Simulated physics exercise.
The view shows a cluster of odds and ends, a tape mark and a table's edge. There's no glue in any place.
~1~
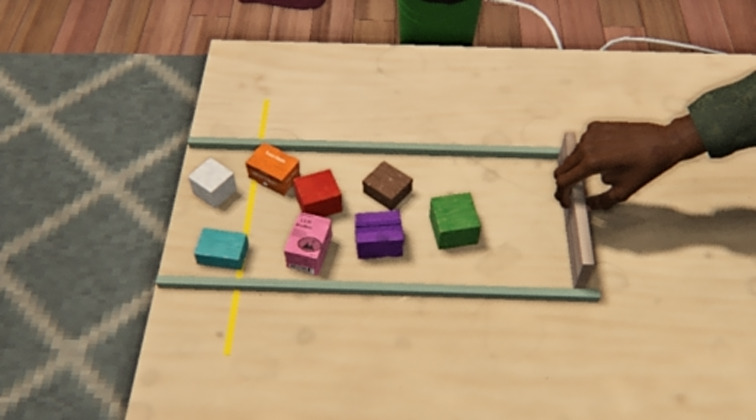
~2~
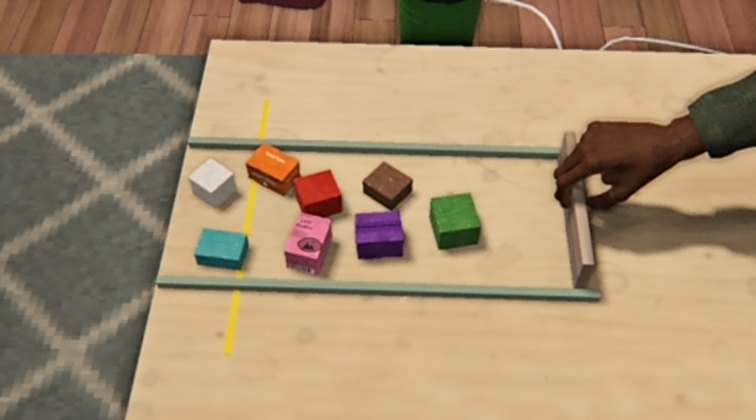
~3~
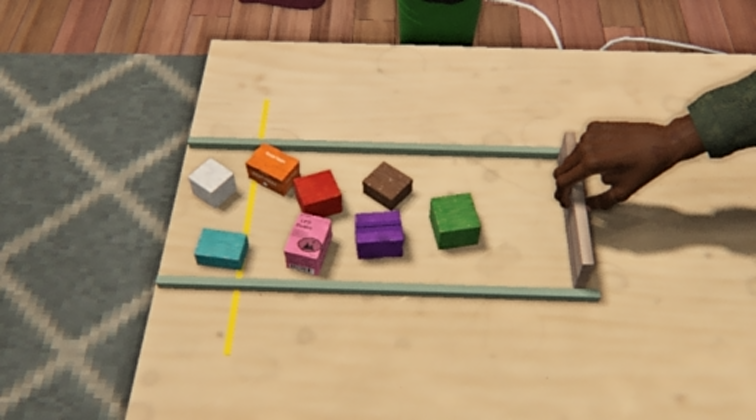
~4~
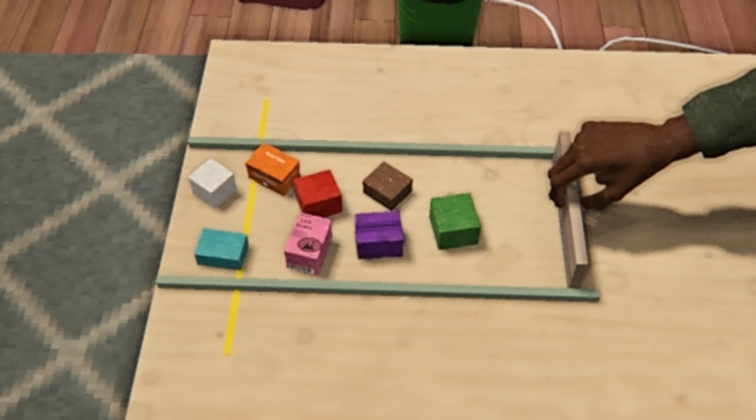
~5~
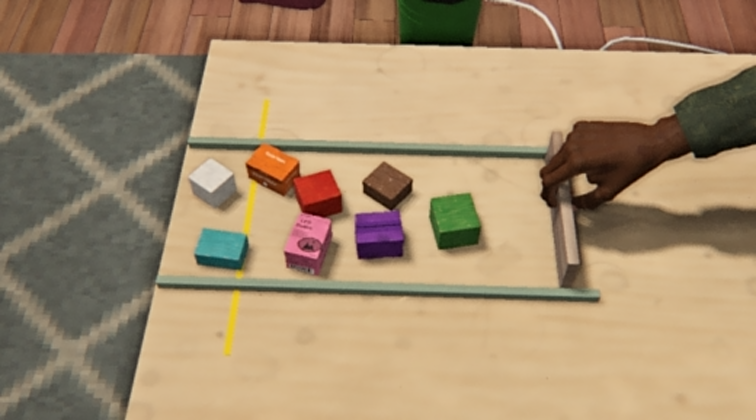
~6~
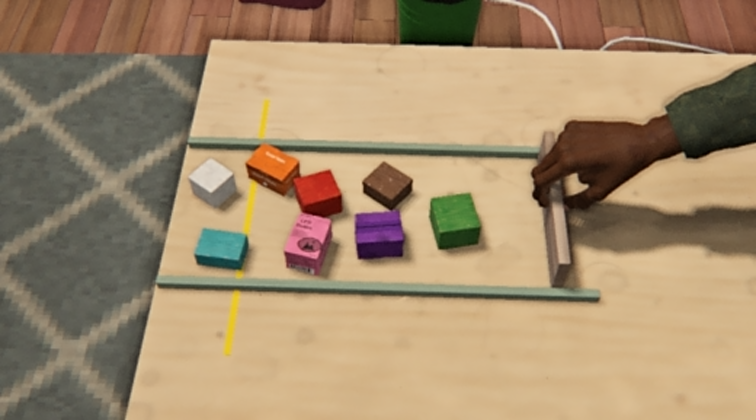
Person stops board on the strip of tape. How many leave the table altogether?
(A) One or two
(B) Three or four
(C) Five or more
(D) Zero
(B) Three or four.
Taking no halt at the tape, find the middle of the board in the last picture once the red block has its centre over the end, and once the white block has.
The middle is at (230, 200) when it's the red block, and at (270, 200) when it's the white block.
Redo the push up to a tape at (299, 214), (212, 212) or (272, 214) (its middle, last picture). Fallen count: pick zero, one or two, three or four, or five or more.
In order: 1 or 2, 5 or more, either one or two.
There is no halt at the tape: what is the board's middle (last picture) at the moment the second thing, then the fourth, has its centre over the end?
For the first, roughly (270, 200); for the next, roughly (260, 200).
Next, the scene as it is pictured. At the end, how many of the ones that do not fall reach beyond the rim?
Counting them gives 2.
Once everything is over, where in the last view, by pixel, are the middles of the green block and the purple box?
Roughly at (227, 212) and at (178, 233), in that order.
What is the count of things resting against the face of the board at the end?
I count 2 of them.
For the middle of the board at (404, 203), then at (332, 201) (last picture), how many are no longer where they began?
The number moved is 4 and then 7.
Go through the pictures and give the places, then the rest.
In the first picture, white block (213, 183); turquoise block (222, 249); orange box (274, 169); board (574, 208); tape (249, 213).
In the second picture, turquoise block (222, 249); purple box (379, 235).
In the third picture, orange box (274, 169); board (574, 208).
In the fourth picture, white block (213, 184); brown block (388, 186).
In the fifth picture, turquoise block (222, 249); pink box (309, 243).
In the sixth picture, white block (213, 184); turquoise block (222, 249); orange box (274, 169); board (553, 208); tape (249, 213).
Early on, none off yet; white block at rest near (213, 184); turquoise block at rest near (222, 249); orange box at rest near (274, 169).
Finally, the number that fall off is three or four; lost, pink box, orange box, turquoise block and white block.
